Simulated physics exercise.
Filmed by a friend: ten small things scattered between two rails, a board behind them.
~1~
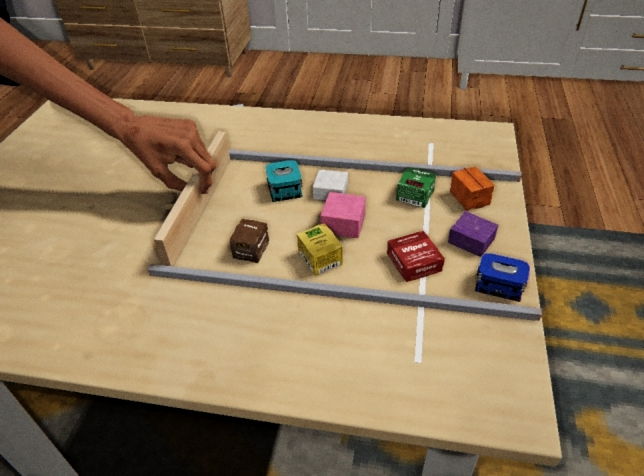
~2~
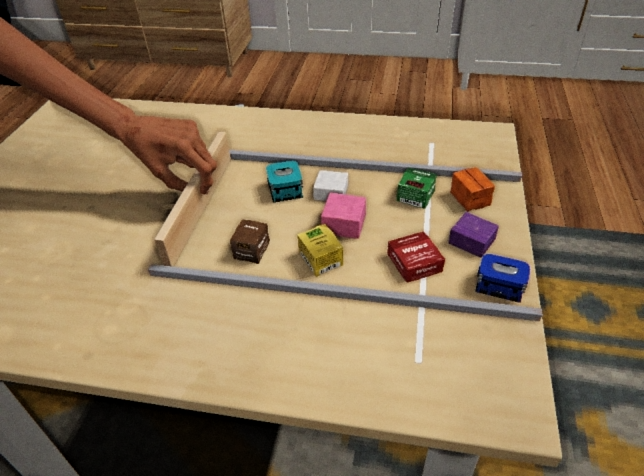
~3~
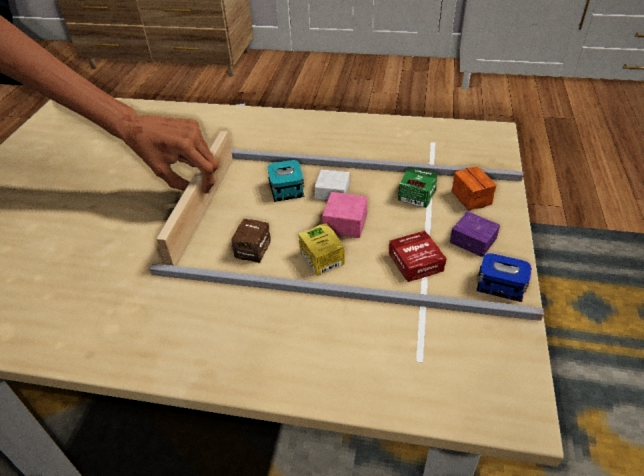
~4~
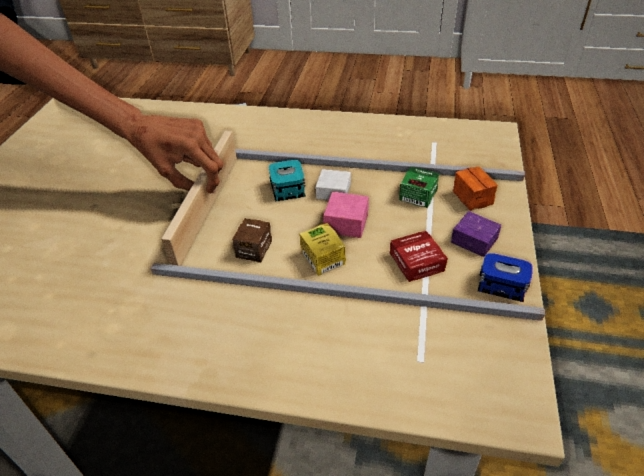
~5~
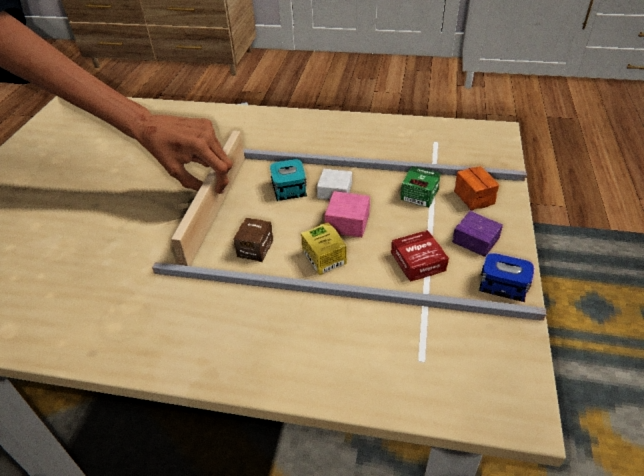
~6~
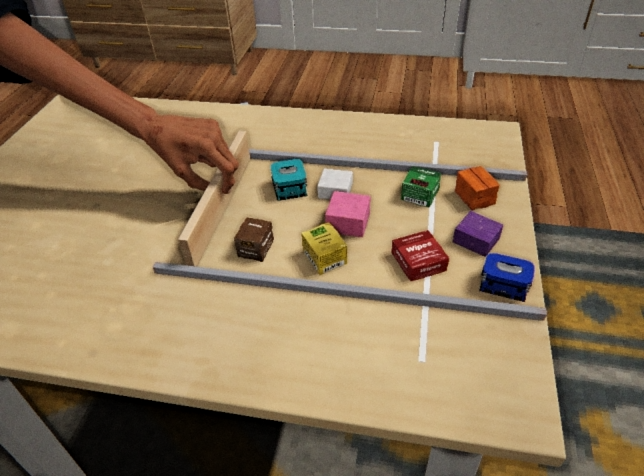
To begin with, a hand grips a wooden board at the left end of two rails, with ten small colourful boxes and blocks scattered between them on a table. The hand then slides the board slightly to the right, nearer the brown box, while the scattered things stay practically still.
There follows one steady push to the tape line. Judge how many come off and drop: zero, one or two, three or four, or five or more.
I expect one or two pieces to come off the table.
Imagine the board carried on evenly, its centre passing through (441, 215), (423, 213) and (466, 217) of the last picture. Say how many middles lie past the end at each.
2; 2; 4.
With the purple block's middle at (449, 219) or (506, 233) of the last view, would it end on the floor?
Results in order - still up; still up.
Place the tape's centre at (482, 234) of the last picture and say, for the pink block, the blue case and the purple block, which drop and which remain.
The pink block remains up, the blue case drops off, the purple block goes over.
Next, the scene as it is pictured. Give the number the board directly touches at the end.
3.
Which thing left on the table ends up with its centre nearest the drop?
That's the green box.
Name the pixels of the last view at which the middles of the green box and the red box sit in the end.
Look around (515, 193) for the first and around (516, 270) for the second.
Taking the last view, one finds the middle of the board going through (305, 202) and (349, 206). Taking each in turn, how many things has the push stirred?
At the first spot the count is 4, and at the second it is 7.
Soon after, none off yet; blue case at rest near (507, 277); purple block at rest near (478, 233); orange box at rest near (477, 188).
Then, none off yet; blue case moving near (517, 278); purple block at rest near (479, 233); orange box moved about its own width near (507, 191).
By the end, the number that fall off is one or two; fallen, orange box and blue case.
